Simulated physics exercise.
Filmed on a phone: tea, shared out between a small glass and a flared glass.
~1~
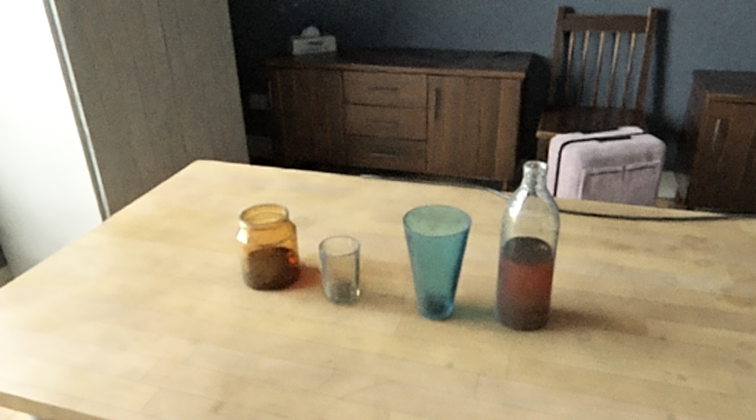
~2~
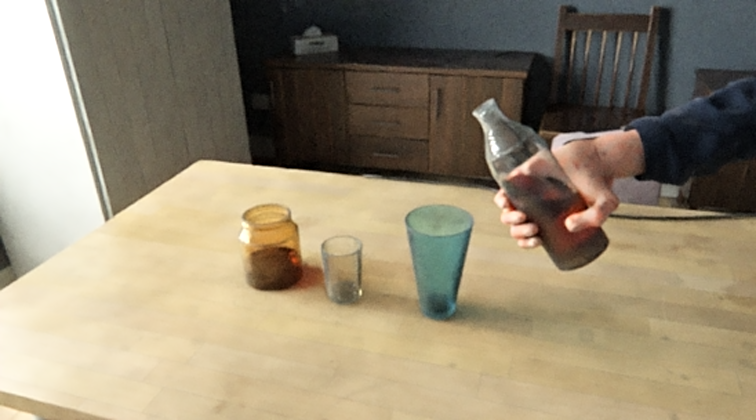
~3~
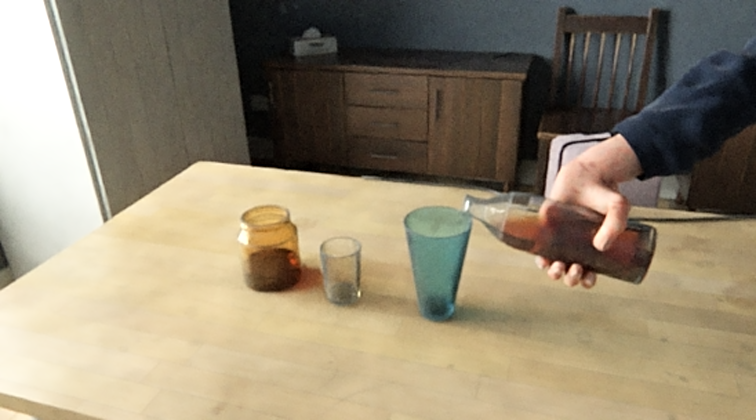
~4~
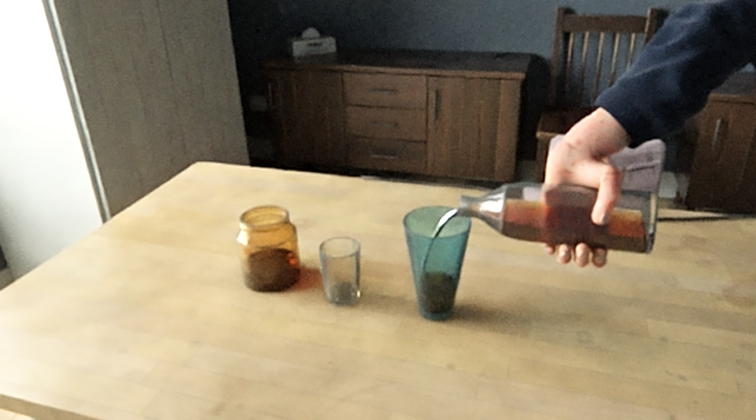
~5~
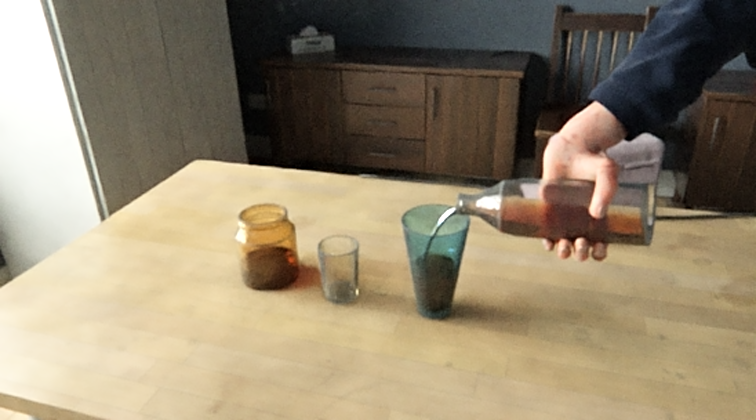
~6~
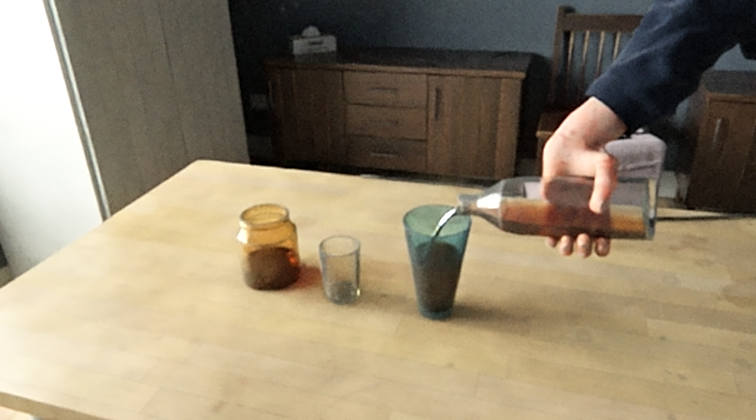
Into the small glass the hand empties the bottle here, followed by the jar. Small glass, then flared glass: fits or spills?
Small glass - fits; flared glass - fits.
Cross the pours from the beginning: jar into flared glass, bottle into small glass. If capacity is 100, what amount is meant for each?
Working it through, I get 30 % for the first and 240 % for the second.
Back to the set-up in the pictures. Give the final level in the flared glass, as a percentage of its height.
The level sits near 90 per cent of the height.
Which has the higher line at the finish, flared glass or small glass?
Result: Higher level in the right one.
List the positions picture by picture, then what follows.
The first frame shows both stand on the top; bottle (529, 243) about half full; jar (268, 243) about a quarter full; flared glass (436, 263) empty; small glass (340, 268) empty.
The second frame shows the hand lifts the bottle; bottle (533, 180) tipped 35° with all of its load; flared glass (438, 263) empty.
In the third frame, the bottle is brought over; bottle (548, 228) tipped 80° with all of its load; flared glass (437, 264) empty.
In the fourth frame, a stream runs into the flared glass; bottle (549, 214) tipped 90° with about three quarters of its load; flared glass about a quarter full, surface at (436, 283).
In the fifth frame, a stream runs into the flared glass; bottle (547, 210) tipped 95° with about two thirds of its load; small glass (339, 268) empty.
In the sixth frame, a stream runs into the flared glass; bottle (548, 207) tipped 95° with about half of its load; jar about a quarter full, surface at (270, 260); flared glass about half full, surface at (436, 257); small glass (341, 268) empty.
Soon after, the flared glass is about three quarters full.
Later, the flared glass is nearly full.
In the end, the small glass is about three quarters full; the flared glass is nearly full.
